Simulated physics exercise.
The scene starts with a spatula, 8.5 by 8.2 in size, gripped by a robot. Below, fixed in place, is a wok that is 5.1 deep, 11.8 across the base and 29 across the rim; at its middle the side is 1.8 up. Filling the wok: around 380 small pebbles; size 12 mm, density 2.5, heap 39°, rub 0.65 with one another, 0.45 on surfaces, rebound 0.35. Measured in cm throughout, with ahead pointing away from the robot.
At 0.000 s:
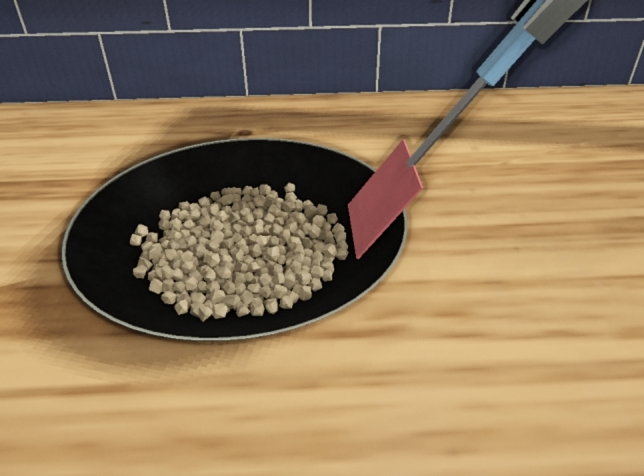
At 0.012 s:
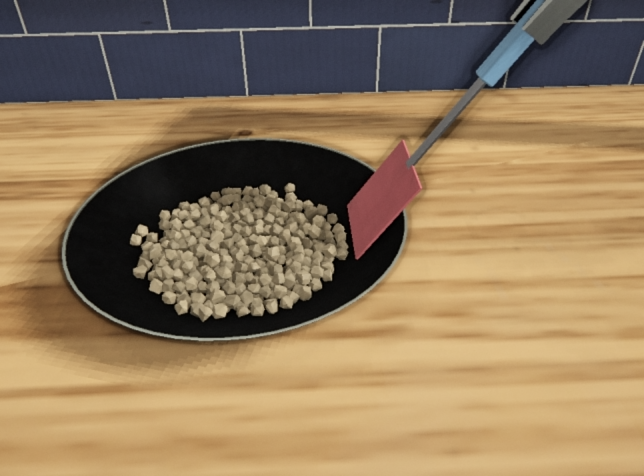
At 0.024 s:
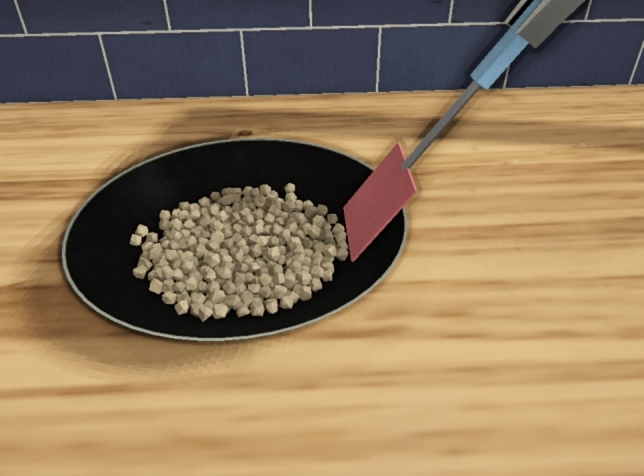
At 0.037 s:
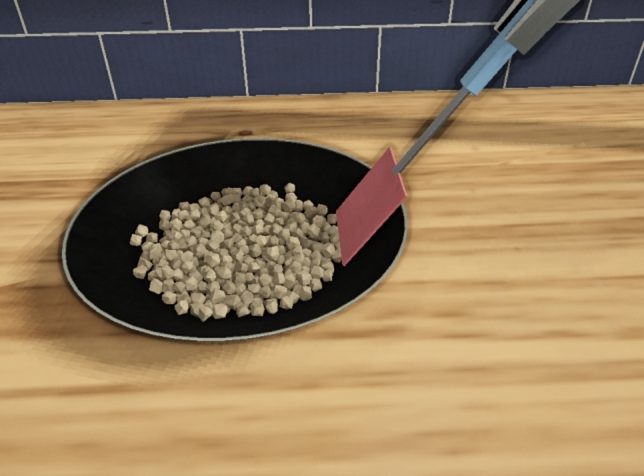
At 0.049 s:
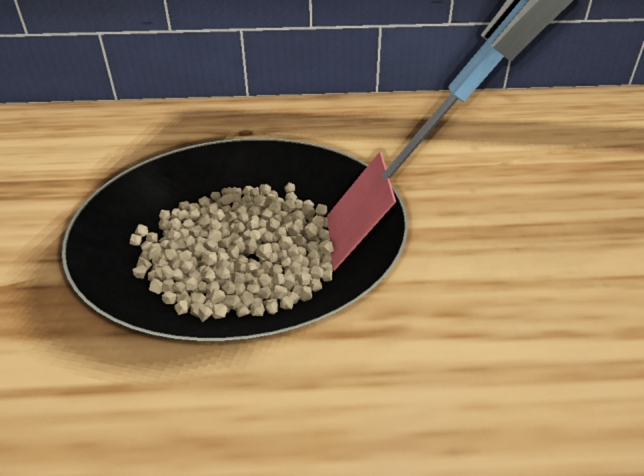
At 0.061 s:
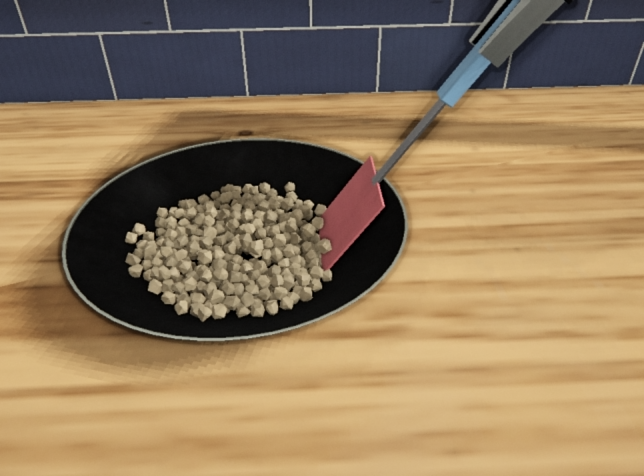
On a wooden counter, a robot's red spatula slides left, nudging pebbles in a black wok.
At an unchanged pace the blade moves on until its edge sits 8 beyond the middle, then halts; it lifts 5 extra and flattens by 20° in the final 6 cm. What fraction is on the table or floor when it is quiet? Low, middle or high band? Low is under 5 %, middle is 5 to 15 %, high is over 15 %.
Middle band.
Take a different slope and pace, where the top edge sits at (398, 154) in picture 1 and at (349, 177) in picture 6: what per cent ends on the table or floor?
Near 20 in a hundred.
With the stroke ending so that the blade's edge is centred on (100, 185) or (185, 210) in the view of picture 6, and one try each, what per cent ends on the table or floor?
Respectively some 35 and 0 percent end on the table or floor.
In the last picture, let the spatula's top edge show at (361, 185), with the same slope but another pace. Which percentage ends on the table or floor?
20 %.
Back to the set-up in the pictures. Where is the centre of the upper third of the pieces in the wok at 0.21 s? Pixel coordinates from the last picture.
(136, 231).
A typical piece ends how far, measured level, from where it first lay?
I'd guess close to 6 centimetres.
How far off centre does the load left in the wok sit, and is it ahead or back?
It sits near 5.0 centimetres ahead of centre.
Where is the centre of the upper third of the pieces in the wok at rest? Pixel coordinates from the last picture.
I'd say around pixel (133, 234).
After 0.14 s, sloping 55°, highest piece 7 above the table; 381 in the wok, 1 on the blade or in flight.
After 0.21 s, sloping 49°, highest piece 7 above the table; 379 in the wok, 3 on the blade or in flight.
After 0.45 s, sloping 35°, highest piece 6 above the table; 347 in the wok, 28 on the table or floor, 7 on the blade or in flight.
After 1.50 s, sloping 35°, highest piece 6 above the table; 347 in the wok, 35 on the table or floor.
At rest, 347 in the wok, 35 on the table or floor. That is 9 % on the table or floor.
